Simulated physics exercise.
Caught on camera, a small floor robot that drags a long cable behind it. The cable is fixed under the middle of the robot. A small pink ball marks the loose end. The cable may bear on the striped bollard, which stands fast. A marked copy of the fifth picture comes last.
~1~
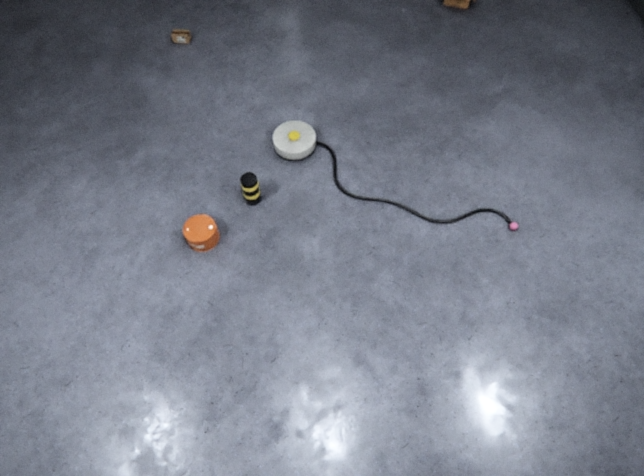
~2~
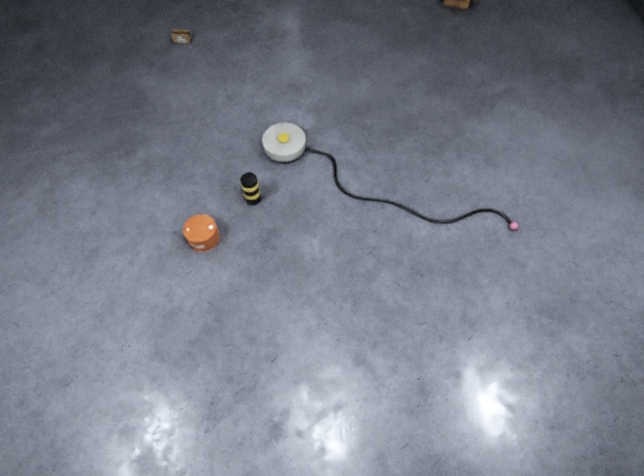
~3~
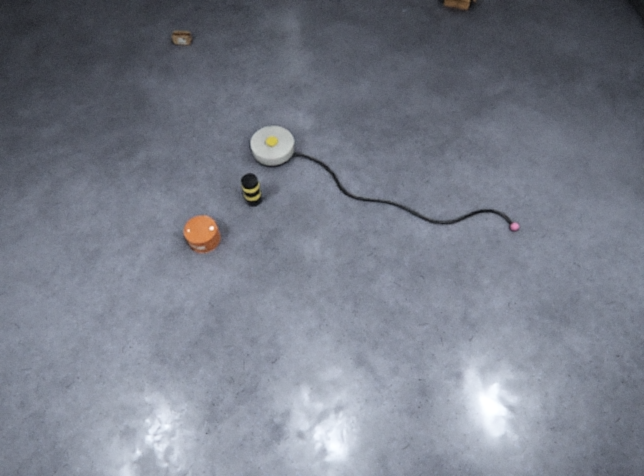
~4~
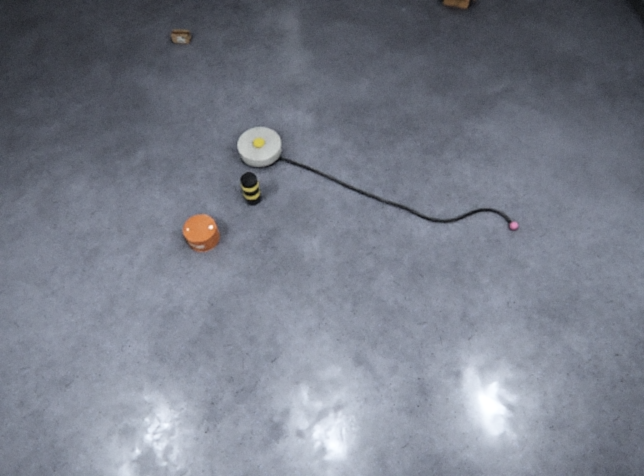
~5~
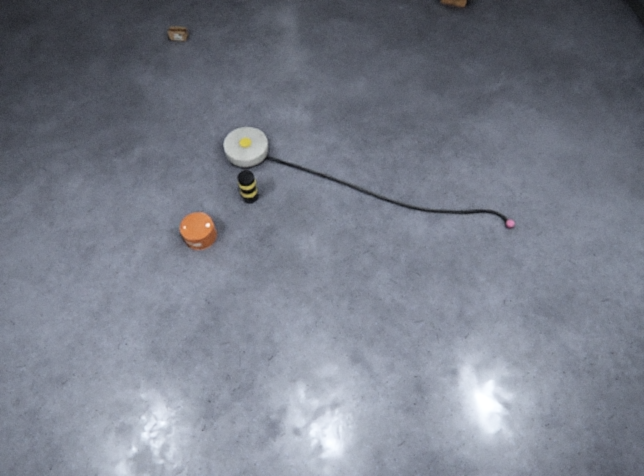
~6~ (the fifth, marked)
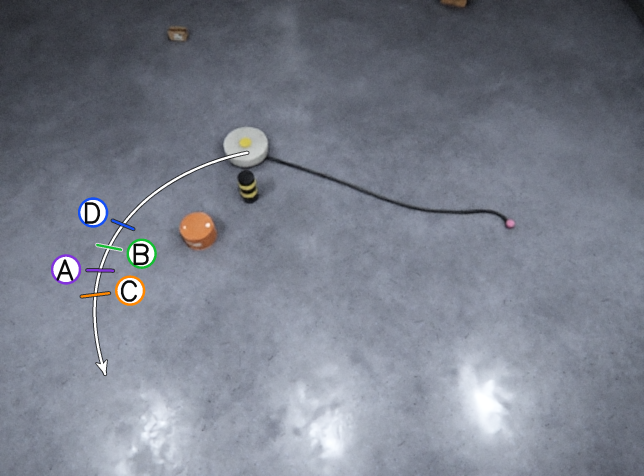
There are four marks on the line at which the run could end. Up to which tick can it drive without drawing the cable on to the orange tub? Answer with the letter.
Mark C.
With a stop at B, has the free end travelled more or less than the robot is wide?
By then, more.
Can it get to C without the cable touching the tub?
Yes.
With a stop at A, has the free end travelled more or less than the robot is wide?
More.
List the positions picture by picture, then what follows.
The first picture shows robot (295, 141); free end (514, 226); orange tub (202, 233).
The second picture shows robot (284, 143); bollard (251, 189).
The third picture shows robot (273, 146); orange tub (203, 234).
The fourth picture shows robot (260, 148); free end (514, 226).
The fifth picture shows robot (246, 148); free end (510, 224); orange tub (199, 231); bollard (248, 187).
On the marked copy, A at (100, 270); B at (109, 247); C at (95, 295); D at (123, 225); the route from (247, 153) via (123, 225) to (105, 374).
With C. Early on, robot (174, 174), middle of the cable (316, 183), free end (453, 208).
Further on, robot (116, 227), middle of the cable (261, 190), free end (399, 197).
At the end, robot (92, 291), middle of the cable (223, 203), free end (356, 193); only the bollard has been touched, if anything.
As for the rest, A is safe but short; B is safe but short; D is safe but short.
